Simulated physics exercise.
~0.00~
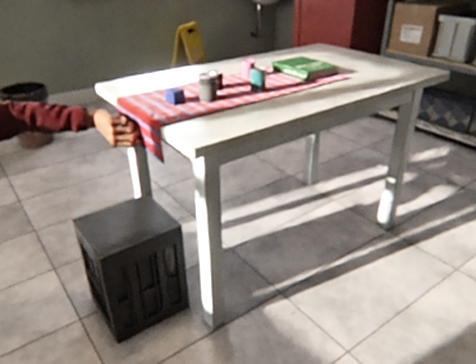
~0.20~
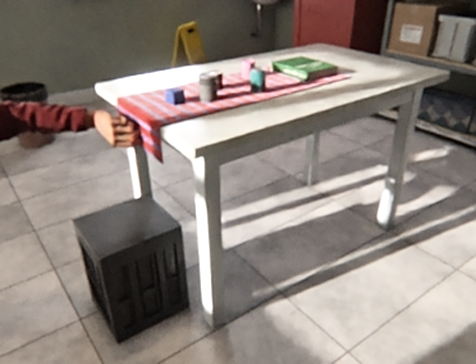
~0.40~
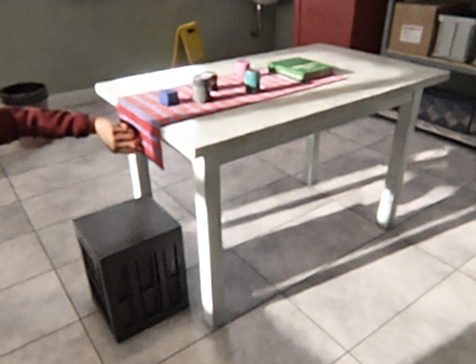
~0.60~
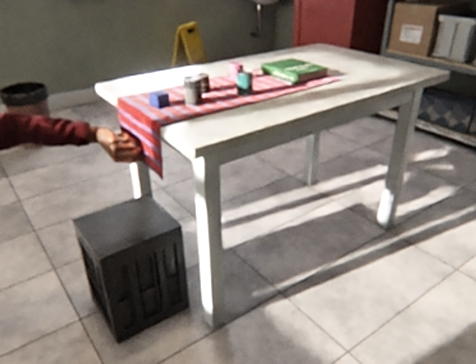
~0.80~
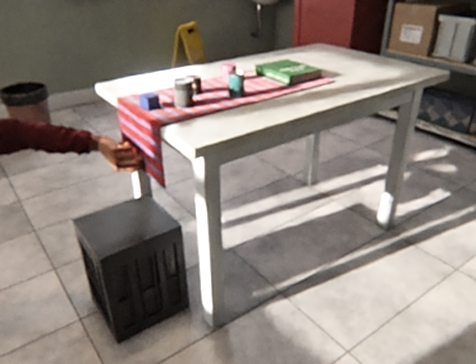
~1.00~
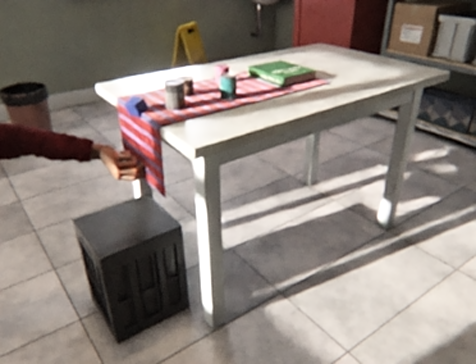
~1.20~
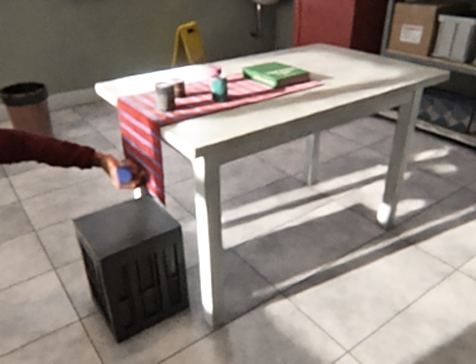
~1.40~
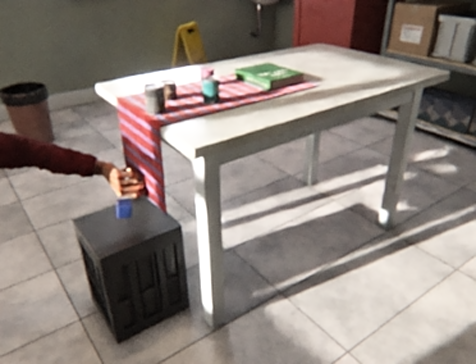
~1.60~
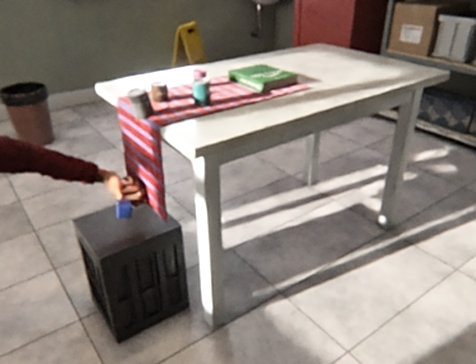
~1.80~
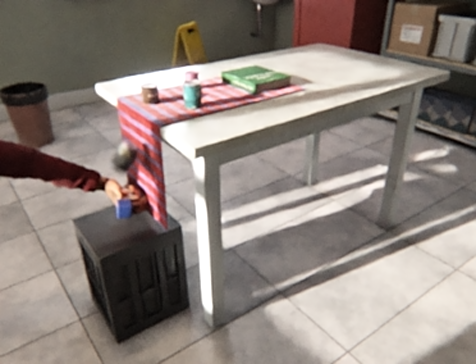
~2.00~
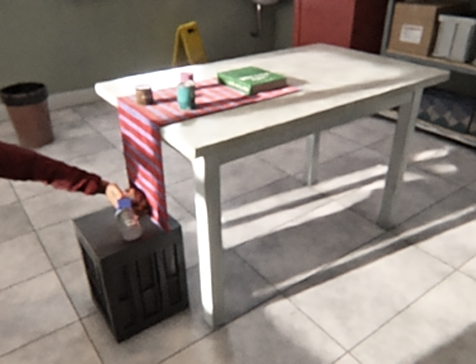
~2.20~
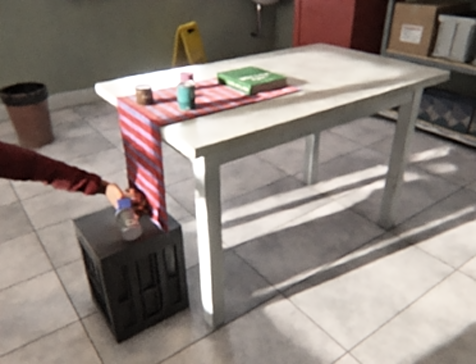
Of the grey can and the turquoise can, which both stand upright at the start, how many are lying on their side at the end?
One of them is, the grey can, which falls from the table and ends on its side on the black crate. The turquoise can is still upright on the scarf.
